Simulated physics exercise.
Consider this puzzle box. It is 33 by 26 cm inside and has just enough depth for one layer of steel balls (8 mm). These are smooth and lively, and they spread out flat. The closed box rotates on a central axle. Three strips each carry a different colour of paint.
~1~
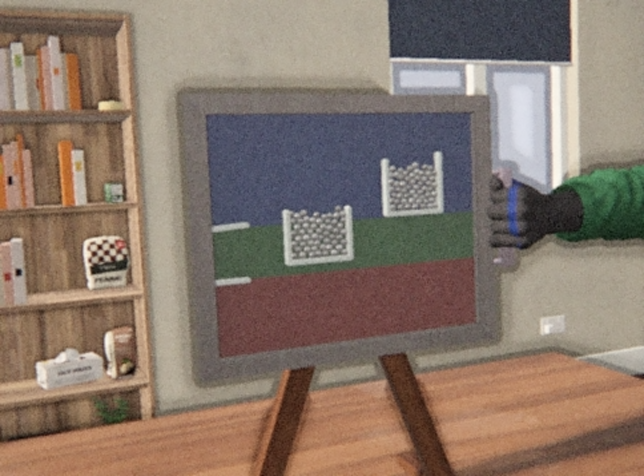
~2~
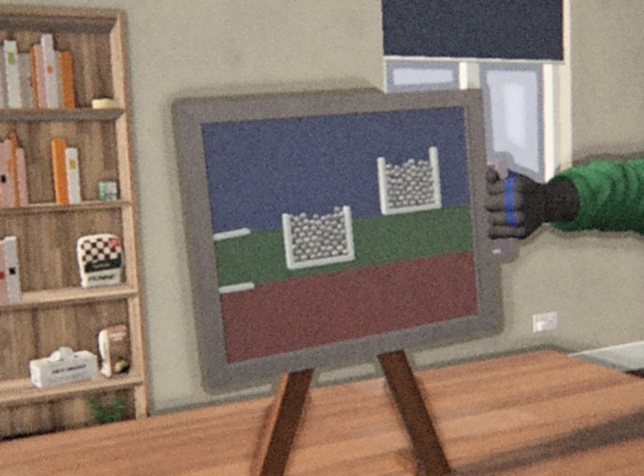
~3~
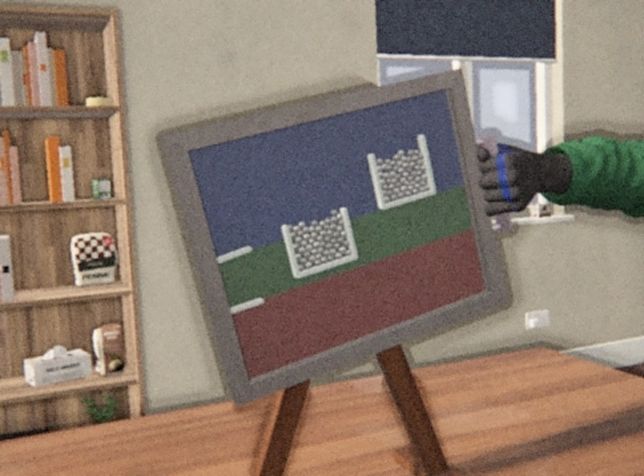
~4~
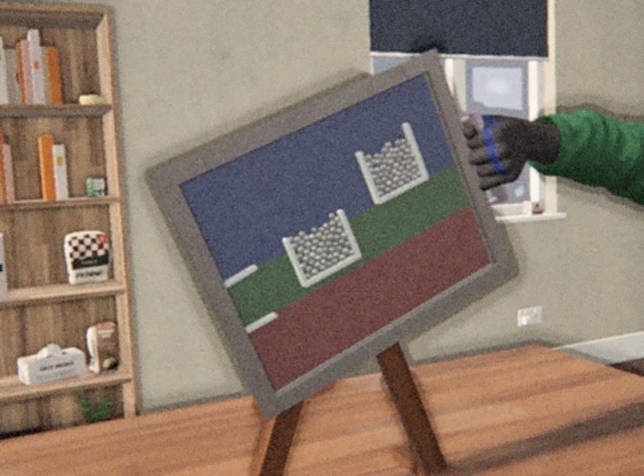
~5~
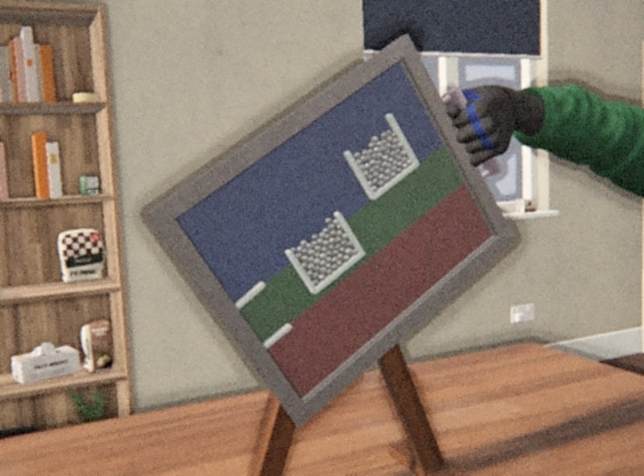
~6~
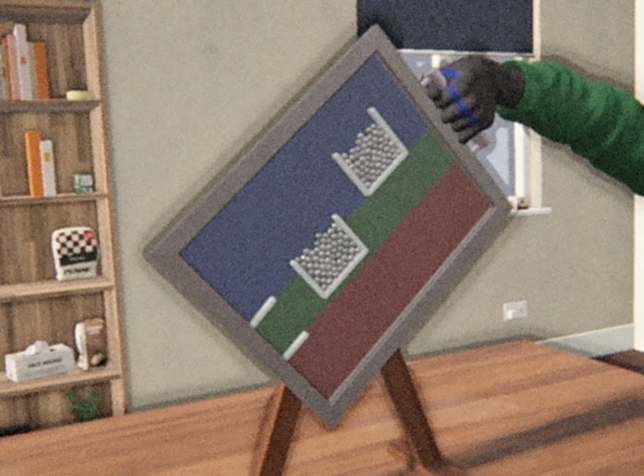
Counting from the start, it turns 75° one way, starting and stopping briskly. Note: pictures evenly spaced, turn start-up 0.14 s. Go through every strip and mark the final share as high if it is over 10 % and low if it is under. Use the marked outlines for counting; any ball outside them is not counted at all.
Final shares: Red low, blue high, green high.
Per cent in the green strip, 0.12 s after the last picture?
I'd guess near 35 in a hundred.
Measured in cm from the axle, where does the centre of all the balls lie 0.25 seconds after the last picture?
Offset: Approx. 2 cm left, 2 cm above.
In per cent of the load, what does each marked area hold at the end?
Red strip 0, blue strip 80, green strip 20.
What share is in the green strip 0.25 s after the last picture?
Share: About 35 percent.
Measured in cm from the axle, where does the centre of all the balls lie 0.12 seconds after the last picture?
Roughly 1 centimetres to the left and 3 centimetres above.
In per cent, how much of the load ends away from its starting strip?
15 %.
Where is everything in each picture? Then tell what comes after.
The first picture shows level; about 110 balls; load centre (367, 211); top ball (415, 166); red (355, 304), blue (349, 167), green (352, 244).
The second picture shows turned 3° anticlockwise; load centre (366, 210); top ball (411, 162).
The third picture shows turned 12° anticlockwise; load centre (363, 208); top ball (416, 153); wall ends (261, 301), (249, 249), (371, 156) to (421, 137), (285, 228) to (344, 210).
The fourth picture shows turned 21° anticlockwise; load centre (359, 206); top ball (403, 142).
The fifth picture shows turned 31° anticlockwise; load centre (355, 205); top ball (389, 133).
The sixth picture shows turned 41° anticlockwise; load centre (351, 205); top ball (373, 127); red (393, 278), blue (312, 185), green (359, 238).
Then, 0.12 s after the last picture, it stands 55° anticlockwise; the balls' middle is 1 cm left of and 3 cm above the centre; blue 65 %, green 35 %.
Then, 0.25 s after the last picture, it stands 70° anticlockwise; the balls' middle is 2 cm left of and 2 cm above the centre; blue 65 %, green 35 %.
Then, 0.36 s after the last picture, it stands 75° anticlockwise; the balls' middle is 3 cm left of and 1 cm above the centre; blue 70 %, green 30 %.
At rest 1.5 s after the last picture, it stands 75° anticlockwise; red 0 %, blue 80 %, green 20 %.
